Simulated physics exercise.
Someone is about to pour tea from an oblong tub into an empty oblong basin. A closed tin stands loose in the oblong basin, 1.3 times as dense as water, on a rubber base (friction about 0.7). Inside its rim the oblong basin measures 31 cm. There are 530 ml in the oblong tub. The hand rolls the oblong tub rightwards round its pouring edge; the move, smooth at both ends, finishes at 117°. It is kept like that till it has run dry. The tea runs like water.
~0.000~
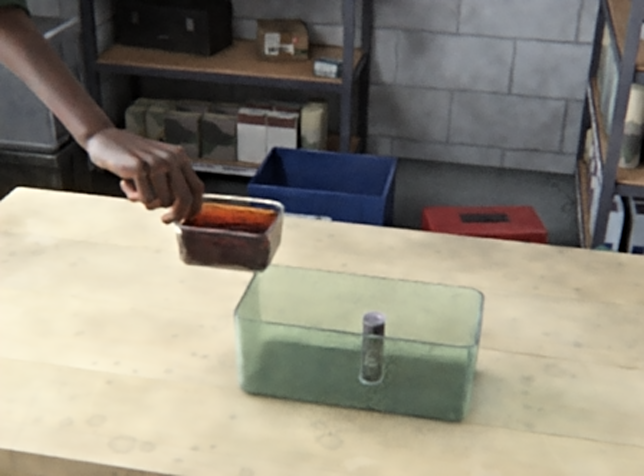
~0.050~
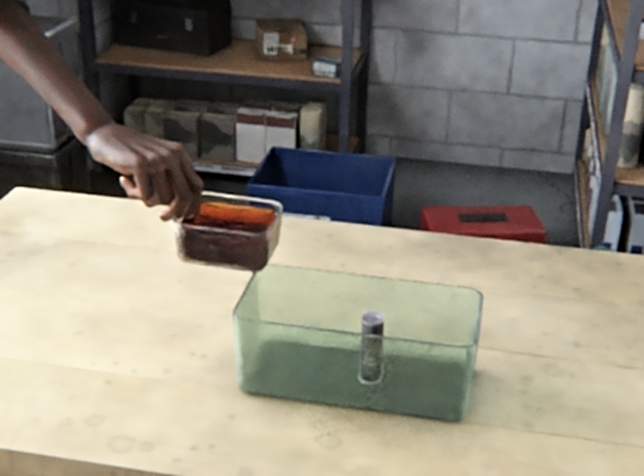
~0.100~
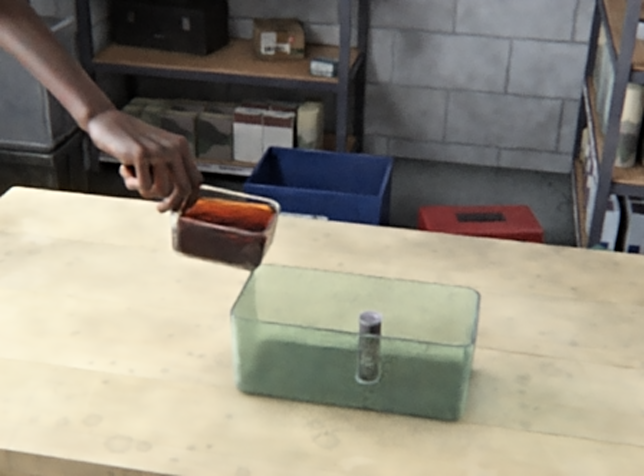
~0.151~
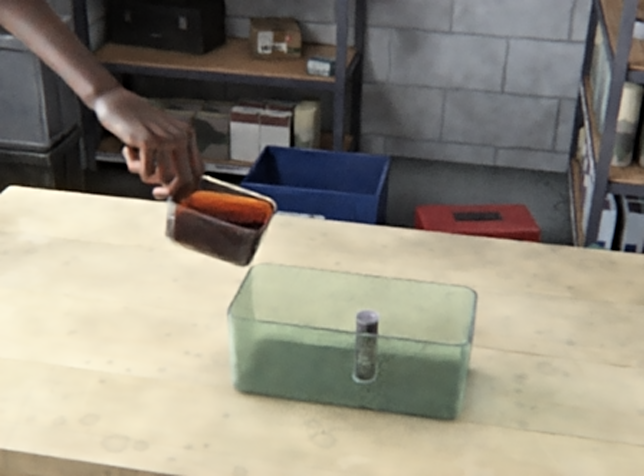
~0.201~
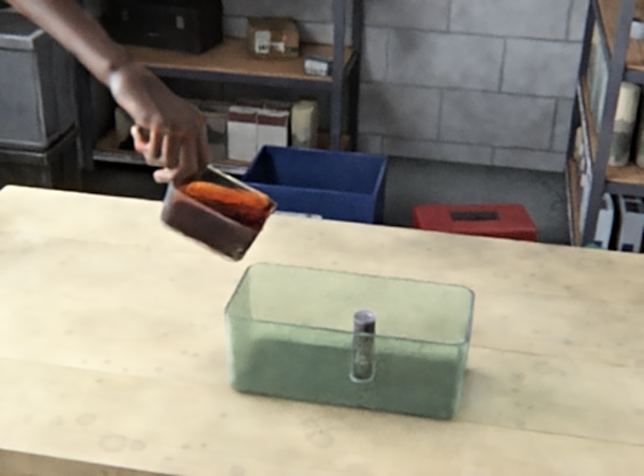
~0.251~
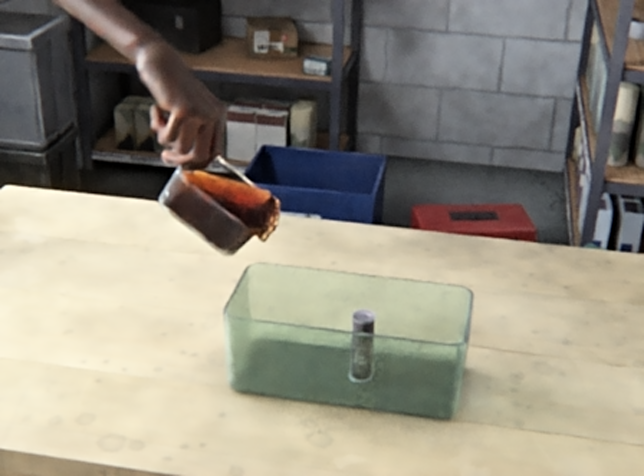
A hand tilts a small tub of reddish-brown liquid rightwards above a clear greenish basin.
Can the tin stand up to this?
It falls.
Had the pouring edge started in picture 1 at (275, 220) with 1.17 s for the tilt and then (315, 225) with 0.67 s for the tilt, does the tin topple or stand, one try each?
First it keeps standing; then it stays up.
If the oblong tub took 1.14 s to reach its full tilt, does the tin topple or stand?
Then it keeps standing.
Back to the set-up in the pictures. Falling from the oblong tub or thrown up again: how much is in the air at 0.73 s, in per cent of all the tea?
About 4 per cent.
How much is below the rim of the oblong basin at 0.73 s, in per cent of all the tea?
Near 96 in a hundred.
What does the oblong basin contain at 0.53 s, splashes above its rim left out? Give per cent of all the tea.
Some 30 per cent.
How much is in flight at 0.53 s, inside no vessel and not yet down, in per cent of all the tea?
Some 58 per cent.
After 0.53 s the tilt is 104° and 13 per cent is still to pour; the tin stands where it began.
After 0.73 s the tilt is 117° and 0 per cent is still to pour; the tin leans 22°.
After 0.94 s the tilt is 117° and 0 per cent is still to pour; the tin lies on its side.
After 1.17 s the tilt is 117° and 0 per cent is still to pour; the tin lies on its side.
In the end the tin lies on its side.
